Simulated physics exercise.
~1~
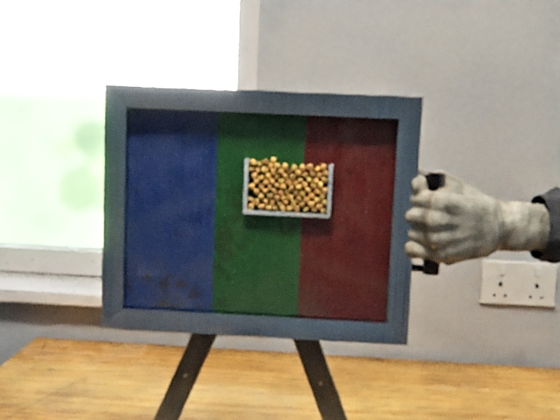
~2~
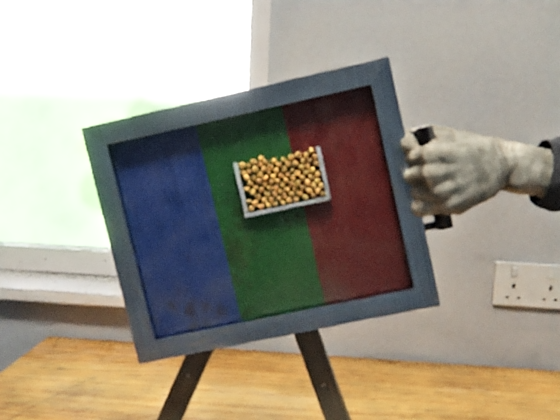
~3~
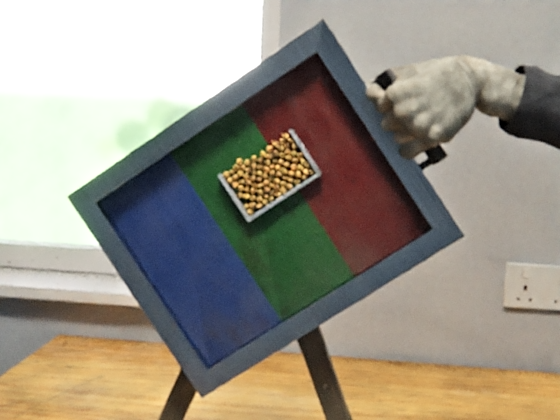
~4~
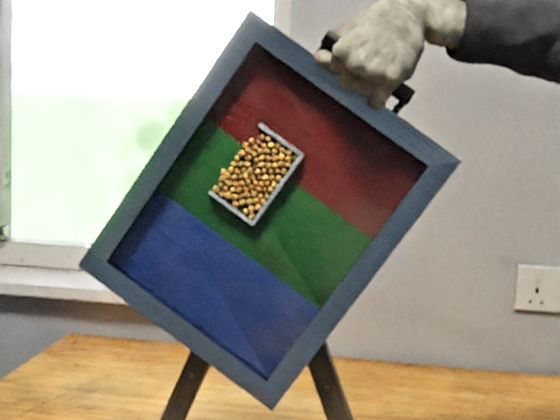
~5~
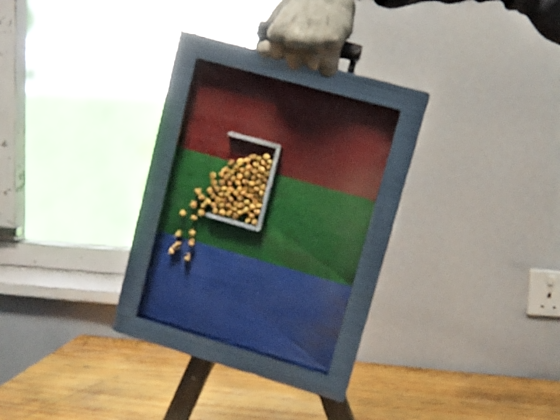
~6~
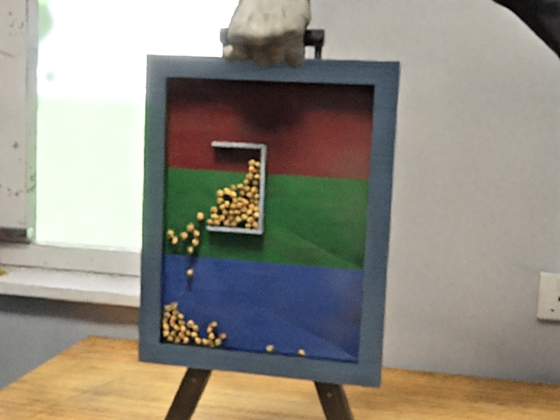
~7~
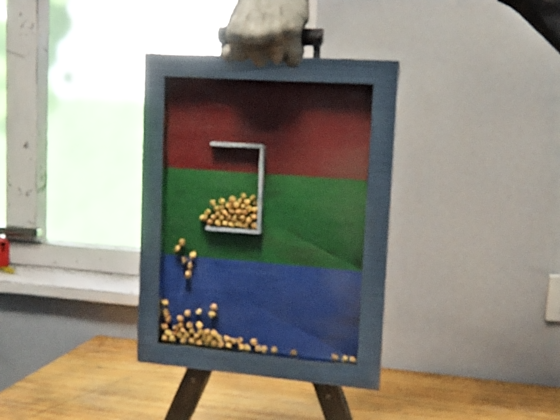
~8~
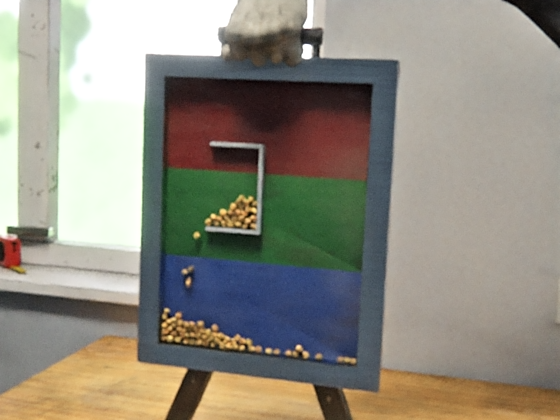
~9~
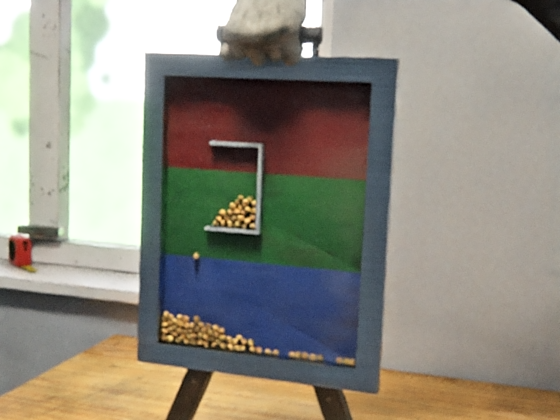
In a room with a window, a framed panel painted in blue, green and red strips stands on dark legs at a wooden table, a small open-topped tray of golden beads near its middle. A pale gloved hand grips the handle on the right and turns the panel anticlockwise until the handle is on top. As it tips upright, beads spill from the tray's open left side and fall into the blue strip, now lowest. They gather in the lower left corner, some scattering rightward. Finally the panel stands still, most beads lying along the blue bottom, a smaller heap left in the tray over green, and none on red.
